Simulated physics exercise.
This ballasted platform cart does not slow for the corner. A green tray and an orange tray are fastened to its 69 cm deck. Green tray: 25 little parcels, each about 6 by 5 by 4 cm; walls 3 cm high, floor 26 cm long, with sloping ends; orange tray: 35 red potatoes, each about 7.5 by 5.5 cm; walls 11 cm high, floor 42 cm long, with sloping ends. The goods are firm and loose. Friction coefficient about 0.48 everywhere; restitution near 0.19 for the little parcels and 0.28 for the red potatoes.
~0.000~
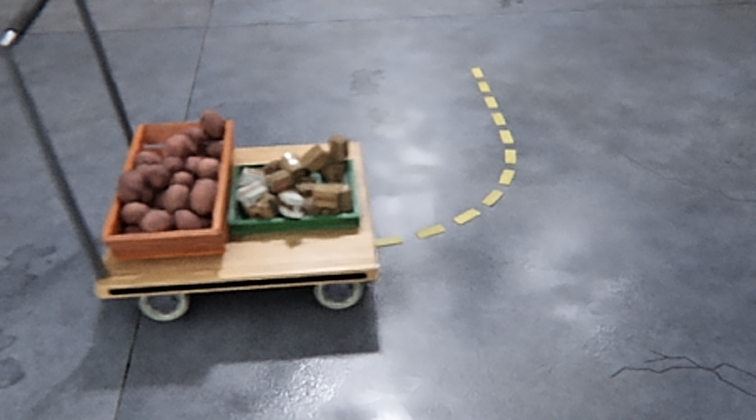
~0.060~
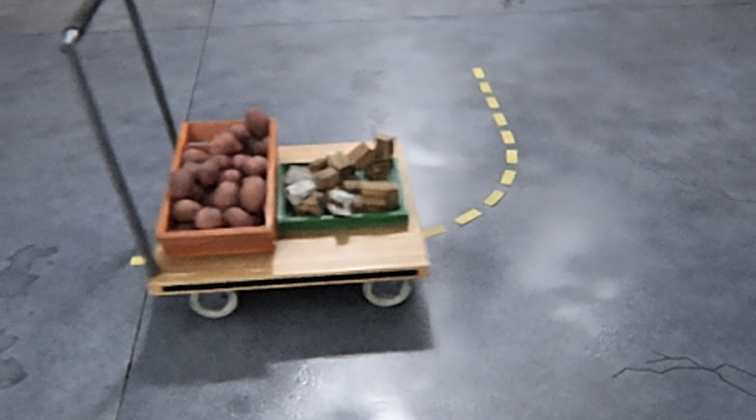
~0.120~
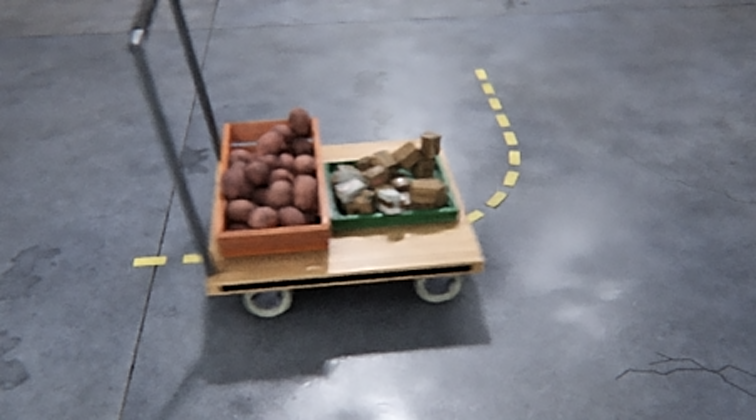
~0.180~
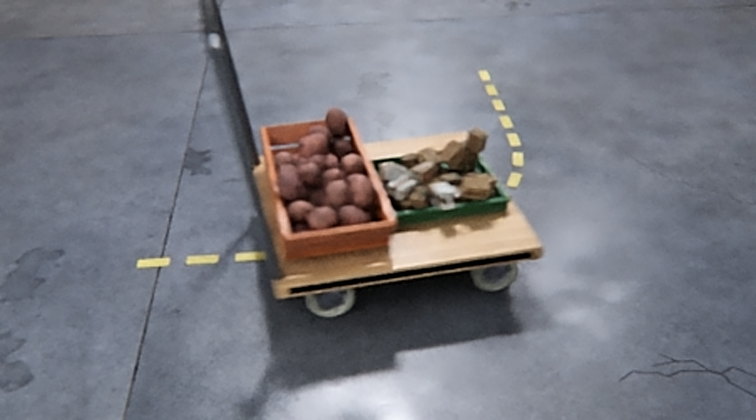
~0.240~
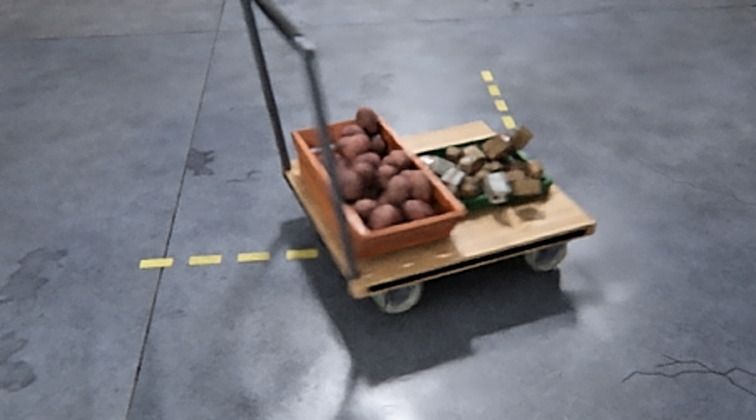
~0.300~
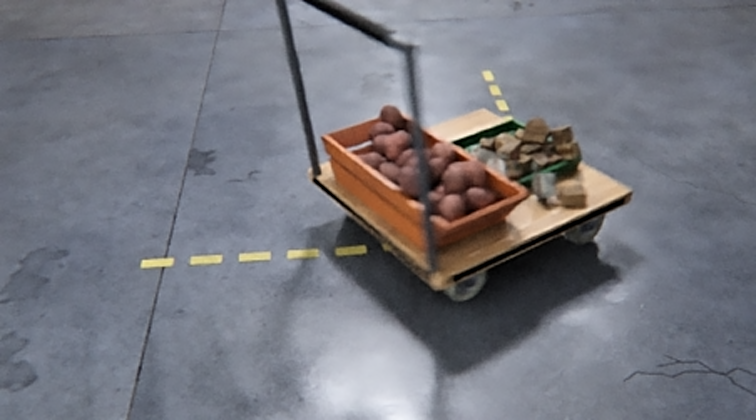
On a grey concrete floor marked with a dashed yellow line, a flat cart carrying an orange tray of red potatoes and a green tray of small parcels rolls to the right. It then turns away along the curve, its handle swinging around, as a few parcels slip out onto the deck.
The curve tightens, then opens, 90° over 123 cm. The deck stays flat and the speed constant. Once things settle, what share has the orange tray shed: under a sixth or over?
The orange tray loses fewer than one in six of its red potatoes.
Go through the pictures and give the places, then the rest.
In the first frame (we follow the rim corner now nearest the camera, unless another is named; the camera pans a little), orange tray at (105, 236); green tray (by its farthest rim corner) at (351, 159); turned 0°, 0 cm rolled; nothing out yet.
The second frame shows orange tray at (159, 233); green tray at (395, 157); turned 0°, 12 cm rolled.
The third frame shows orange tray at (218, 232); green tray at (437, 155); turned 2°, 25 cm rolled.
The fourth frame shows orange tray at (287, 235); green tray at (474, 147); turned 8°, 37 cm rolled.
The fifth frame shows orange tray at (364, 234); green tray at (500, 135); turned 17°, 50 cm rolled; 2 out, the lowest parcel at (526, 188).
The sixth frame shows orange tray at (445, 225); green tray at (513, 120); turned 29°, 62 cm rolled; 2 out, the lowest parcel at (572, 195).
After 0.37 s, 4 of 25 out of the green tray and 0 of 35 out of the orange tray.
After 0.49 s, 9 of 25 out of the green tray and 0 of 35 out of the orange tray.
After 0.67 s, 9 of 25 out of the green tray and 1 of 35 out of the orange tray.
Outcome (at 1.12 s), 9 of 25 out of the green tray and 1 of 35 out of the orange tray. Asked share, 1 of 35, 3 per cent.
